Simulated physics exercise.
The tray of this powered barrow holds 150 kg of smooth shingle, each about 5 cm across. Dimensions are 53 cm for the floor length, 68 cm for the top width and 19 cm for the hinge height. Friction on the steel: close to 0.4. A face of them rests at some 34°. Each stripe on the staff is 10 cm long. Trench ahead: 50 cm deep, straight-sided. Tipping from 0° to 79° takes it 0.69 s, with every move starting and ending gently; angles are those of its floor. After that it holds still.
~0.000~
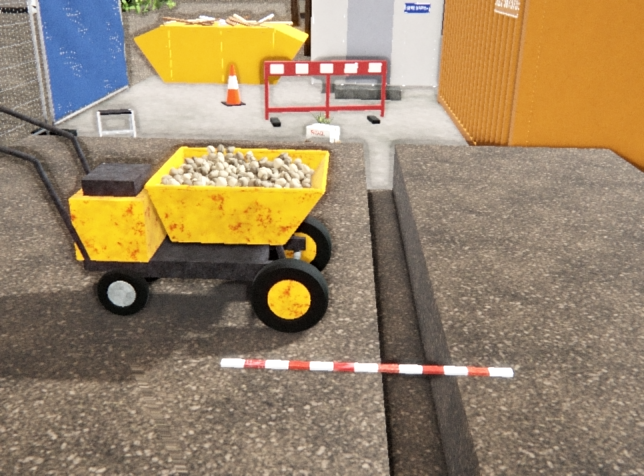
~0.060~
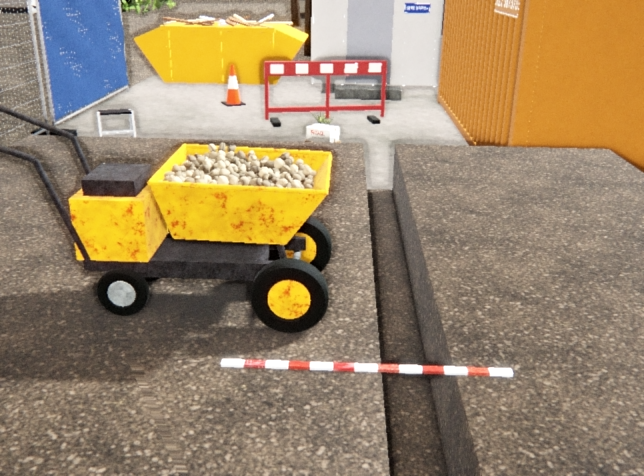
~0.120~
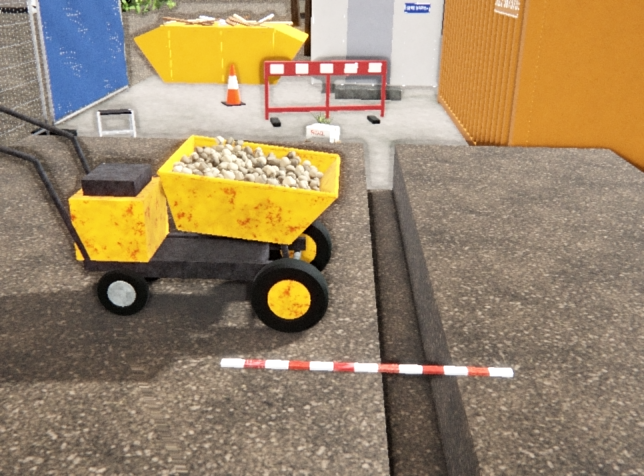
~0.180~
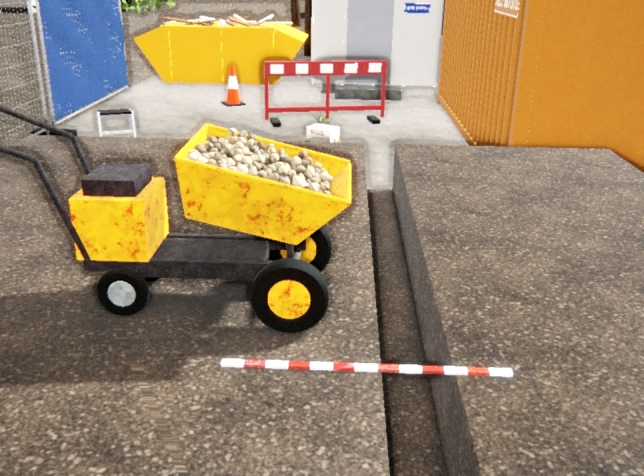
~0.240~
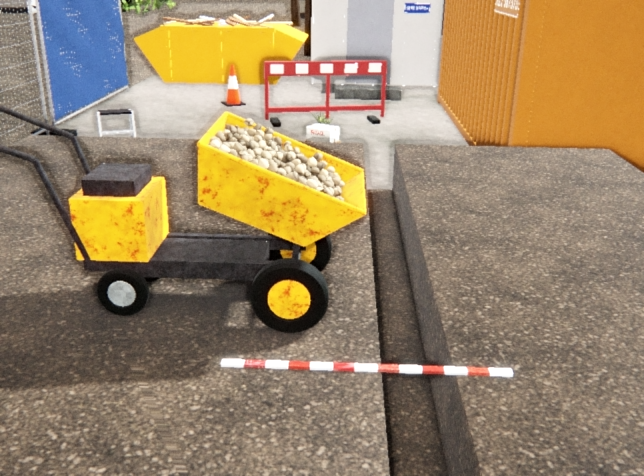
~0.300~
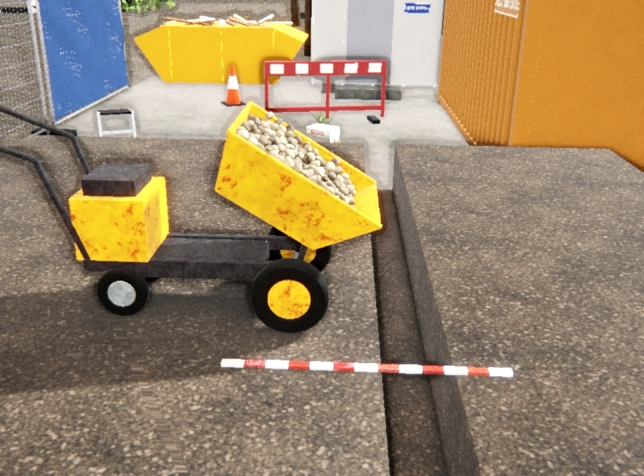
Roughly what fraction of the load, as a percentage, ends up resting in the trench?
Roughly 41 per cent of the load.
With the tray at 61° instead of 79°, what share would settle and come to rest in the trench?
I'd guess some 35 in a hundred.
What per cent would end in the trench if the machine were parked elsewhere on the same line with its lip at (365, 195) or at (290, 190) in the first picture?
10 and 80 %.
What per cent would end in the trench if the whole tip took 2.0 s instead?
Then about 60 per cent.
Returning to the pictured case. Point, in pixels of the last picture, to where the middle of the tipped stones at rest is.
(466, 304).
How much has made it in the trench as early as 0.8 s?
Around 20 per cent of it, at that instant.
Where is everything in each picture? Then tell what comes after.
The first picture shows lip at (323, 192), floor tilted 0°, highest stones at (229, 156).
In the second picture, the tray is at 2°, its lip at (327, 193); the top of the load is at (220, 155); the stones move at 0.4 m/s on average.
The third picture shows lip at (336, 196), floor tilted 6°, highest stones at (222, 149); the stones move at 0.9 m/s on average.
The fourth picture shows lip at (350, 203), floor tilted 13°, highest stones at (223, 141); the stones move at 1.2 m/s on average.
In the fifth picture, the tray is at 22°, its lip at (365, 213); the top of the load is at (231, 133); the stones move at 1.4 m/s on average.
The sixth picture shows lip at (380, 227), floor tilted 32°, highest stones at (254, 124); the stones move at 1.6 m/s on average.
After 0.5 s the floor is at 67°; 100 % in the tray; the foremost stones are at (406, 254).
After 0.8 s the floor is at 79°; 43 % in the tray, 20 % in the trench, 38 % past the trench; the foremost stones are at (508, 311).
After 1.1 s the floor is at 79°; 5 % in the tray, 36 % in the trench, 59 % past the trench; the foremost stones are past the picture's edge.
After 3.1 s the floor is at 79°; 0 % in the tray, 41 % in the trench, 59 % past the trench; the foremost stones are past the picture's edge.
